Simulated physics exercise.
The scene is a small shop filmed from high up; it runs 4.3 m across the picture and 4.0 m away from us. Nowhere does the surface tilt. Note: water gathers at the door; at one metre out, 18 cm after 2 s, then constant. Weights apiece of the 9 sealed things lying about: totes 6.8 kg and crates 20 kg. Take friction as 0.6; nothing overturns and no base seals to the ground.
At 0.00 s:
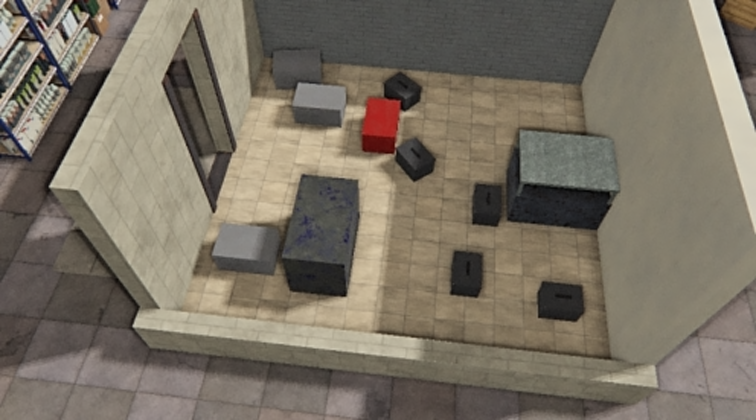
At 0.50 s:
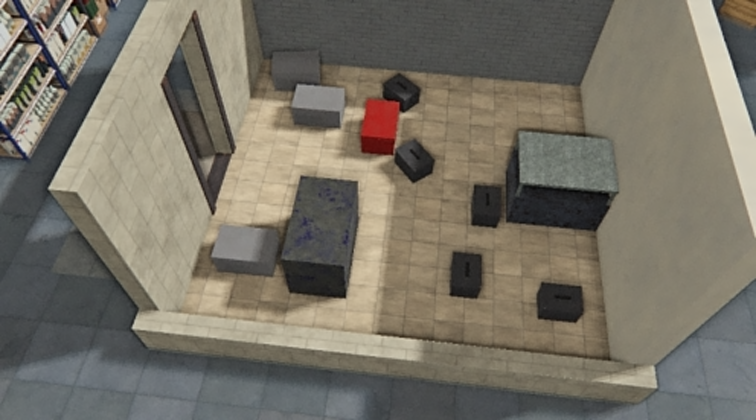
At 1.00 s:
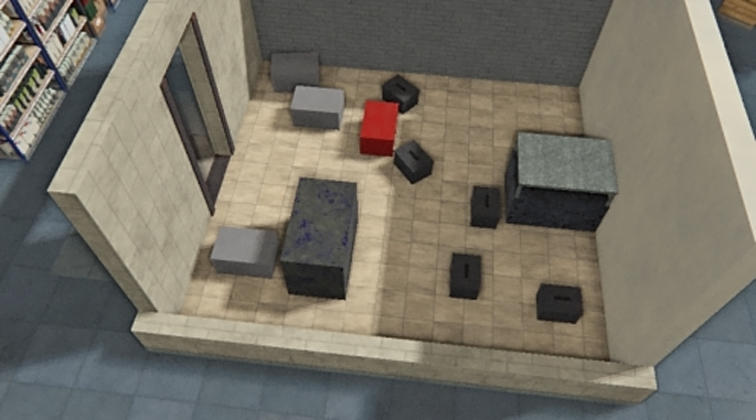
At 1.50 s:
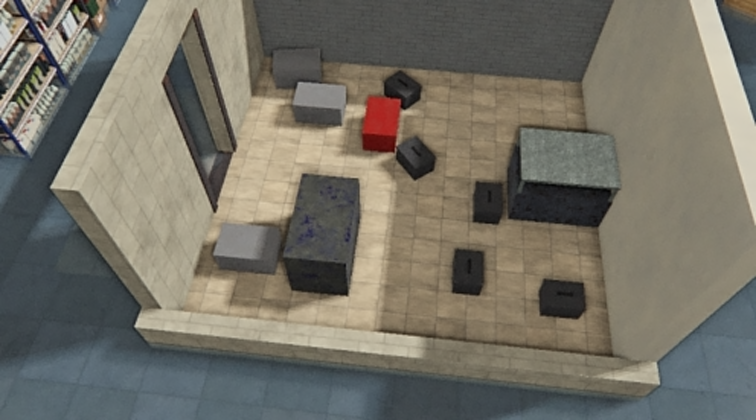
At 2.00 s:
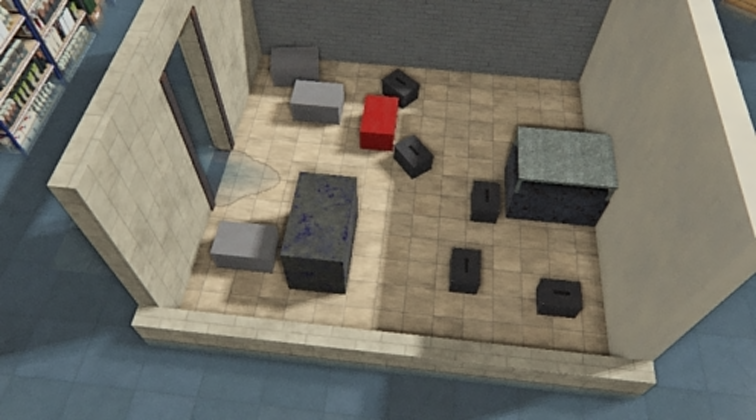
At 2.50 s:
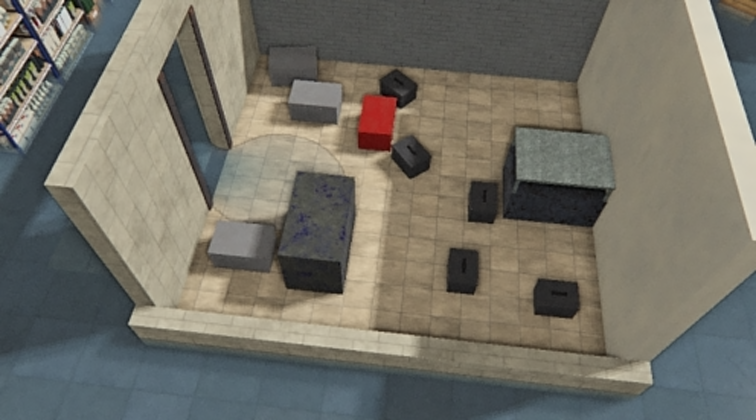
In this clip, a small tiled shop with grey boxes, dark crates and one red crate is seen from above as the floor outside turns bluish; a thin sheet of water then enters through the left doorway, while the objects stay put.
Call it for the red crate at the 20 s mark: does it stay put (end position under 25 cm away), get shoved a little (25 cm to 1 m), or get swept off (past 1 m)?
It gets shoved a little.
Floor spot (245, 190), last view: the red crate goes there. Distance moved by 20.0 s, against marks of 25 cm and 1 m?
Answer: It inches along.
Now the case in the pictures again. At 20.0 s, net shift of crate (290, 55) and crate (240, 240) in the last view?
In turn: 10 cm, 0 cm.
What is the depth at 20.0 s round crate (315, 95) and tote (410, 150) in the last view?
Some 11 cm at the first, some 7 cm at the second.
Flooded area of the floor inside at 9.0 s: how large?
Wet: Near 15 m2.
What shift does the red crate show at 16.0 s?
About 10 cm out of place.
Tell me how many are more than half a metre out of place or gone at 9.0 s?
The number comes to 0.
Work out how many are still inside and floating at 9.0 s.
At that point I count 1.
After 4.0 s the red crate is near (378, 114), 0.0 m from its start, aground; 0 afloat.
After 9.0 s the red crate is near (378, 114), 0.0 m from its start, aground; 1 afloat.
After 16.0 s the red crate is near (373, 108), 0.1 m from its start, afloat; 6 afloat.
After 20.0 s the red crate is near (343, 133), 0.5 m from its start, afloat; 8 afloat.
